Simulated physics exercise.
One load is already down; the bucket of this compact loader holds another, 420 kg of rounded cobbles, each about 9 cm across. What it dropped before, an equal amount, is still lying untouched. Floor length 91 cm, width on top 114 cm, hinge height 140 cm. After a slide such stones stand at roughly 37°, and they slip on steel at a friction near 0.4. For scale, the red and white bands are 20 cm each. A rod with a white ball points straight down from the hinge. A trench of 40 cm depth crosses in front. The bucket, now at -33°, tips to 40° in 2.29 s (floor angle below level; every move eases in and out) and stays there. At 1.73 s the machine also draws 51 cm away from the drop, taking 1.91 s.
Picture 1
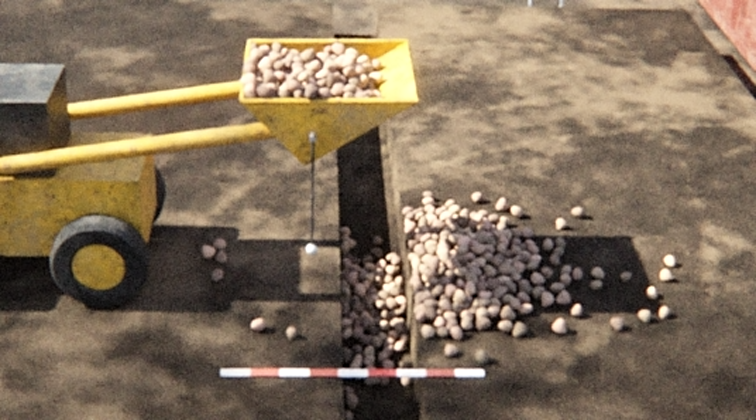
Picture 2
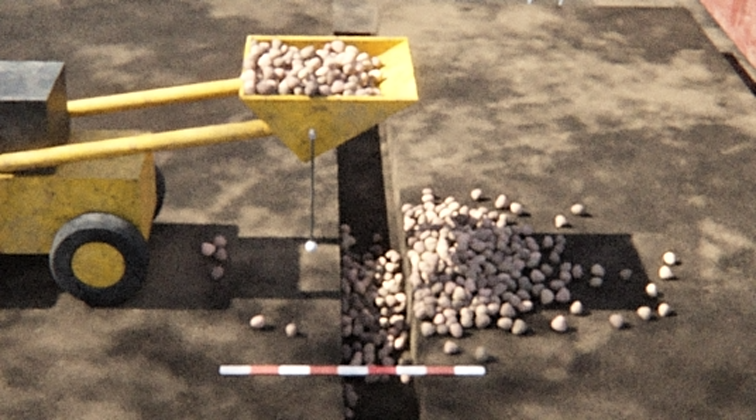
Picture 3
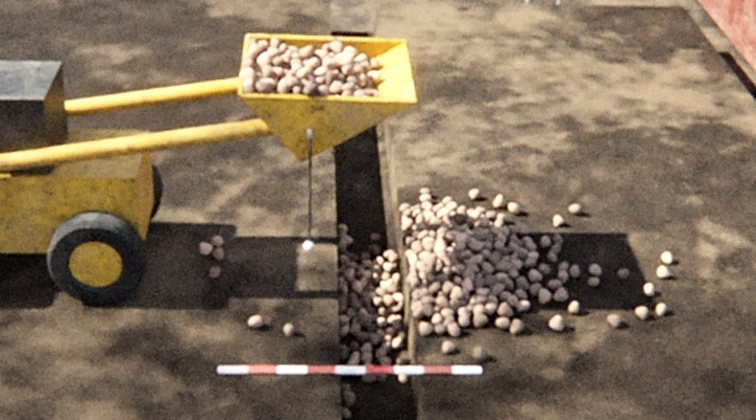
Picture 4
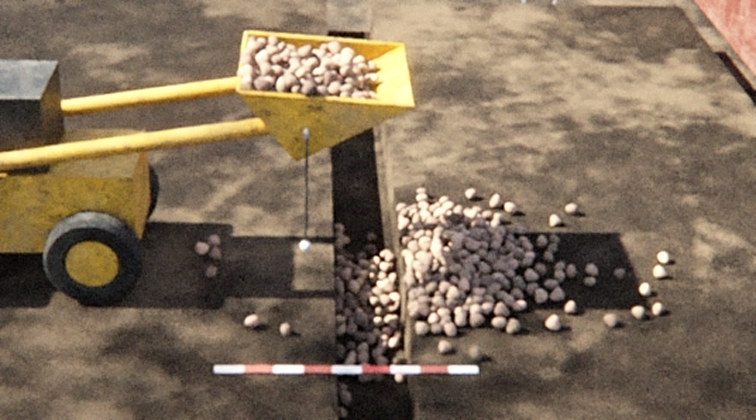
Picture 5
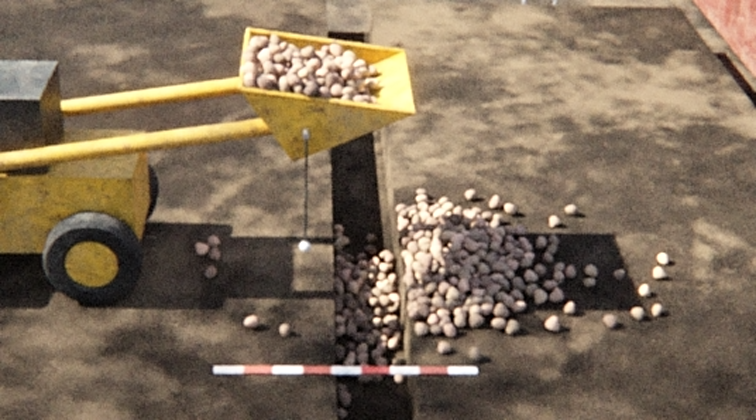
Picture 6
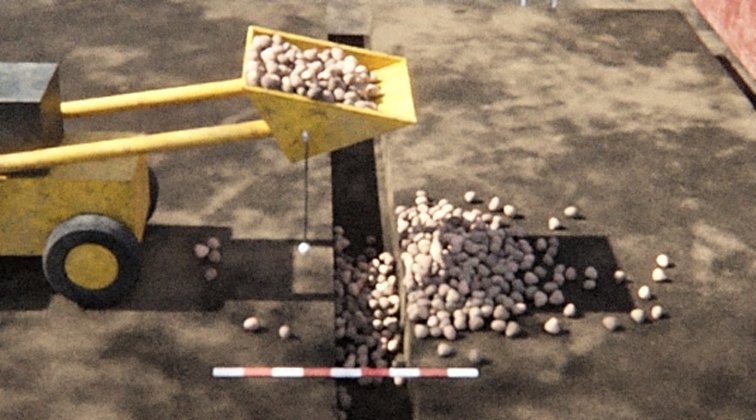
A yellow loader with a dark grey cab block and black tyres stands at the left on mottled brown ground, seen from above and to the side in sunlight. Its raised yellow bucket holds pinkish-brown stones above a dark trench, with more stones in the trench and heaped to its right, behind a red-and-white striped bar. The bucket slowly tilts down towards the right, while the view shifts very slightly.
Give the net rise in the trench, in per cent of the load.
Roughly 66 per cent of a load more.
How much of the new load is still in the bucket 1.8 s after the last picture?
It holds some 5 per cent.
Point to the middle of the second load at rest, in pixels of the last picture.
Their middle is at about (388, 286).
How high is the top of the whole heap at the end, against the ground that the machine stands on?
Some 30 cm above that level.
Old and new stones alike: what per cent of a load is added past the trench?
Near 35 parts in a hundred.
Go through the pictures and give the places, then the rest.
In the first frame, lip at (417, 101), floor tilted -33°, highest stones at (290, 62). The earlier load is highest near (462, 253), 16 cm above ground level, 1 % short of the trench, 31 % in the trench, 68 % past the trench.
In the second frame, the bucket is at -32°, its lip at (418, 100); the top of the load is at (291, 59).
In the third frame, the bucket is at -31°, its lip at (416, 102); the top of the load is at (282, 55).
In the fourth frame, lip at (414, 106), floor tilted -28°, highest stones at (267, 51).
In the fifth frame, the bucket is at -25°, its lip at (415, 113); the top of the load is at (273, 52).
In the sixth frame, lip at (415, 122), floor tilted -21°, highest stones at (276, 52).
Then, 1.1 s after the last picture the floor is at 29°; in per cent of one load, 91 in the bucket, 1 short of the trench, 38 in the trench, 70 past the trench; the foremost stones are at (633, 282).
Then, 1.8 s after the last picture the floor is at 40°; in per cent of one load, 7 in the bucket, 1 short of the trench, 81 in the trench, 110 past the trench; the foremost stones are at (633, 282).
Then, 3.5 s after the last picture the floor is at 40°; in per cent of one load, 0 in the bucket, 1 short of the trench, 96 in the trench, 103 past the trench; the foremost stones are at (633, 282).
Then, 6.2 s after the last picture the floor is at 40°; in per cent of one load, 0 in the bucket, 1 short of the trench, 96 in the trench, 102 past the trench; the foremost stones are at (633, 282). Net gain in the trench, 66.
